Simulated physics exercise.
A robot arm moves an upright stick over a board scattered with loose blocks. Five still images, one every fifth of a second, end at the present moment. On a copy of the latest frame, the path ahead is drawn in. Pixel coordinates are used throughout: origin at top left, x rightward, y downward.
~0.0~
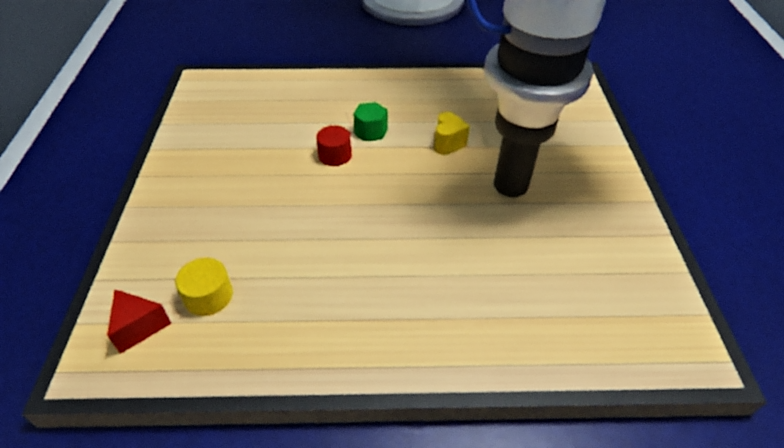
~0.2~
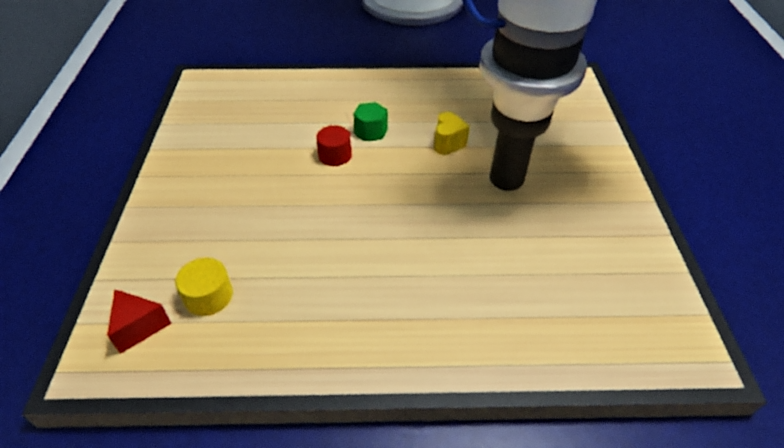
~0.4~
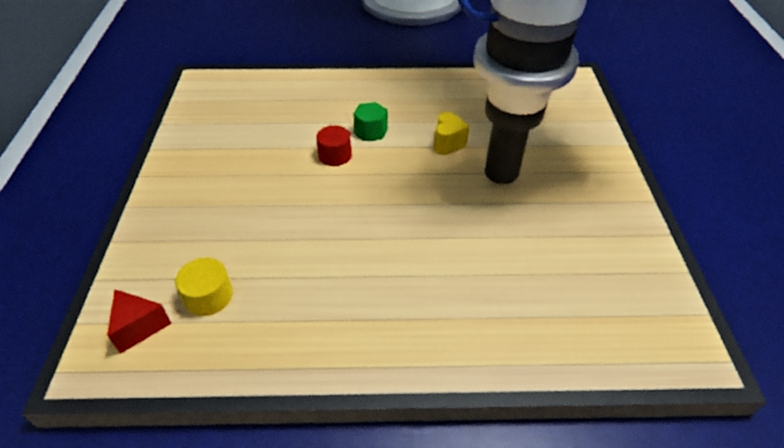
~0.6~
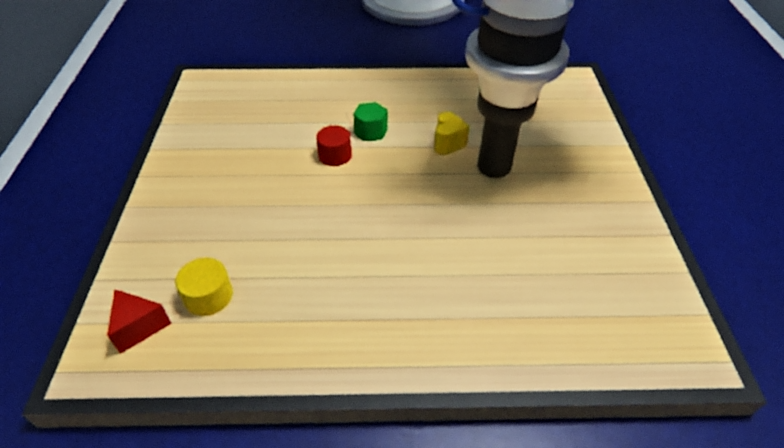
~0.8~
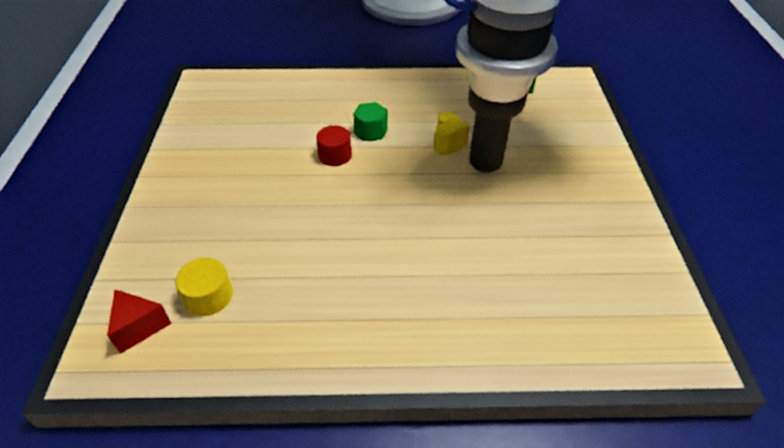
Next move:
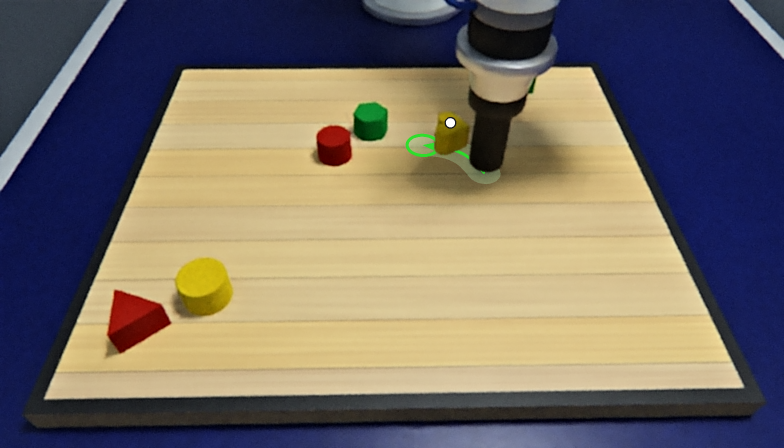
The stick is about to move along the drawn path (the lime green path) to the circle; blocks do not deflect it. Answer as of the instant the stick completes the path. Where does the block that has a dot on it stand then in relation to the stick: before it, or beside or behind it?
It is gone from the front.
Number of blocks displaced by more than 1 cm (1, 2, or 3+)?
There will be one block that moves more than 1 cm.
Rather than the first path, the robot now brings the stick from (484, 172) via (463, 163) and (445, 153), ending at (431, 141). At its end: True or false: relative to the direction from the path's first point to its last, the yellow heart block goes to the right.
The claim holds.
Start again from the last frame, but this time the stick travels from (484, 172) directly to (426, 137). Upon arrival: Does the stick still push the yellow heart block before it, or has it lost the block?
My guess is it keeps its place ahead of the stick.
The drawn path runs from (484, 172) via (469, 157) and (447, 148), ending at (423, 145); the dot is on the yellow heart block.
The first path, step by step. Halfway along, stick at (459, 142); yellow heart block at (439, 116).
At the end, stick at (423, 135); green hexagonal block not moved; yellow heart block at (417, 107), turned 30° clockwise.
